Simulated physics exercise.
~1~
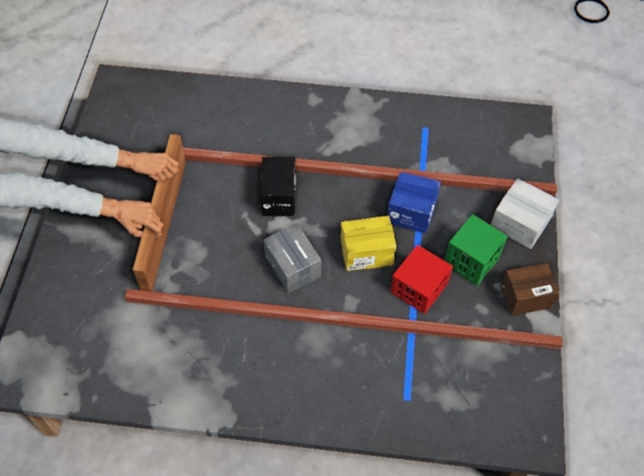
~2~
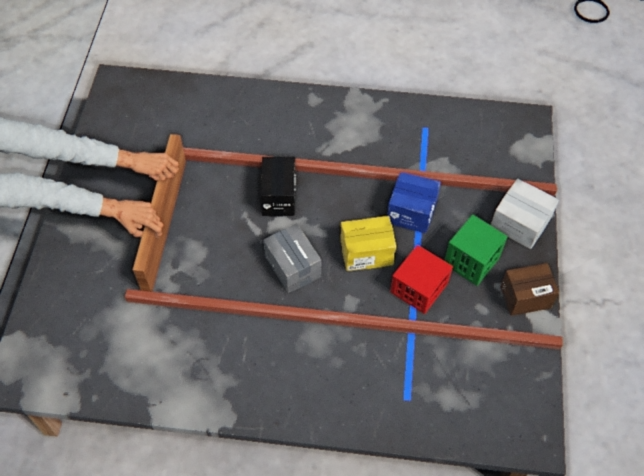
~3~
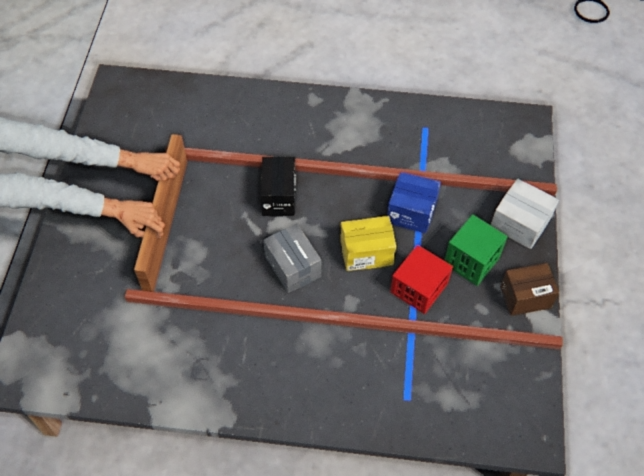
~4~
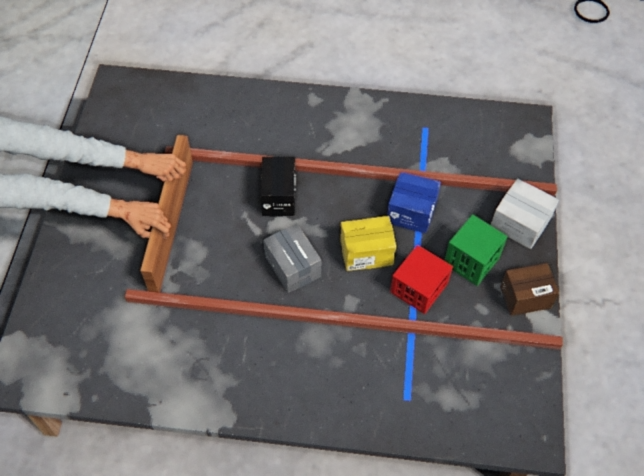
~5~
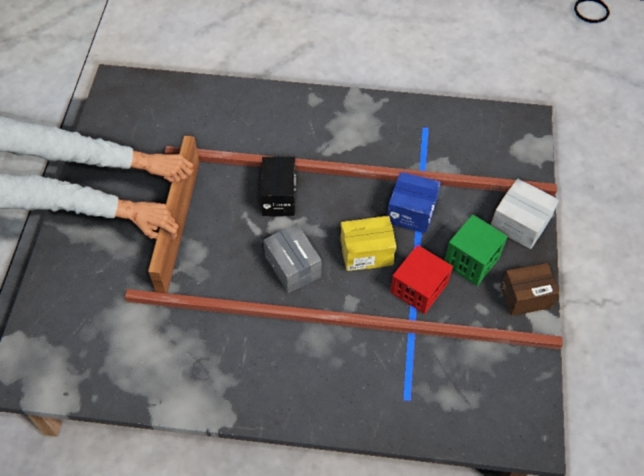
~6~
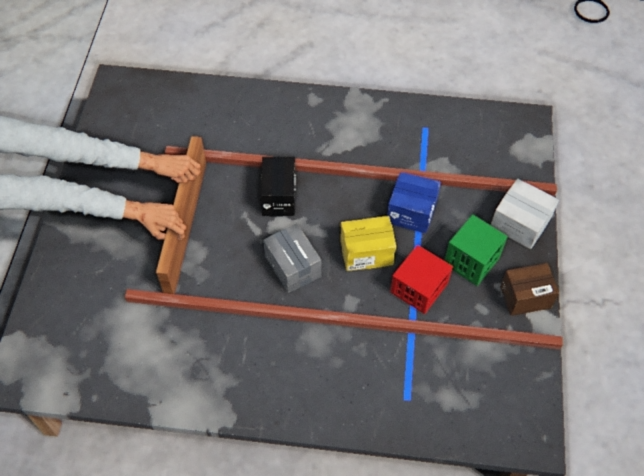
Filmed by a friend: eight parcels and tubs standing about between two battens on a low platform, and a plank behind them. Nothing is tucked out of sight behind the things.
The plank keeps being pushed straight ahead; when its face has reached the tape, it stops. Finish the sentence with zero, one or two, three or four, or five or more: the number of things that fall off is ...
The number of things that fall off is zero.
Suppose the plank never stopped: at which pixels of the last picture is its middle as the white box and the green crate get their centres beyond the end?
The middle is at (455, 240) when it's the white box, and at (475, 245) when it's the green crate.
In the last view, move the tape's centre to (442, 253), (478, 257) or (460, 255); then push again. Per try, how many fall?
Counts per try: 0; 3; 2.
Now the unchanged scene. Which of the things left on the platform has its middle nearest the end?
It's the brown parcel that ends nearest.
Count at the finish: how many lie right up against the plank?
Count: 2.
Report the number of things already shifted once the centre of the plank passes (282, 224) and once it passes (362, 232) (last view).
At the first point the count is 2, at the second it's 5.
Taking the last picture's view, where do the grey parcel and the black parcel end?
The grey parcel comes to rest close to (435, 289), while the black parcel rests close to (438, 203).
Early on, none off yet; brown parcel at rest near (529, 290); white box at rest near (524, 214); green crate at rest near (475, 250).
Finally, the number that fall off is zero.
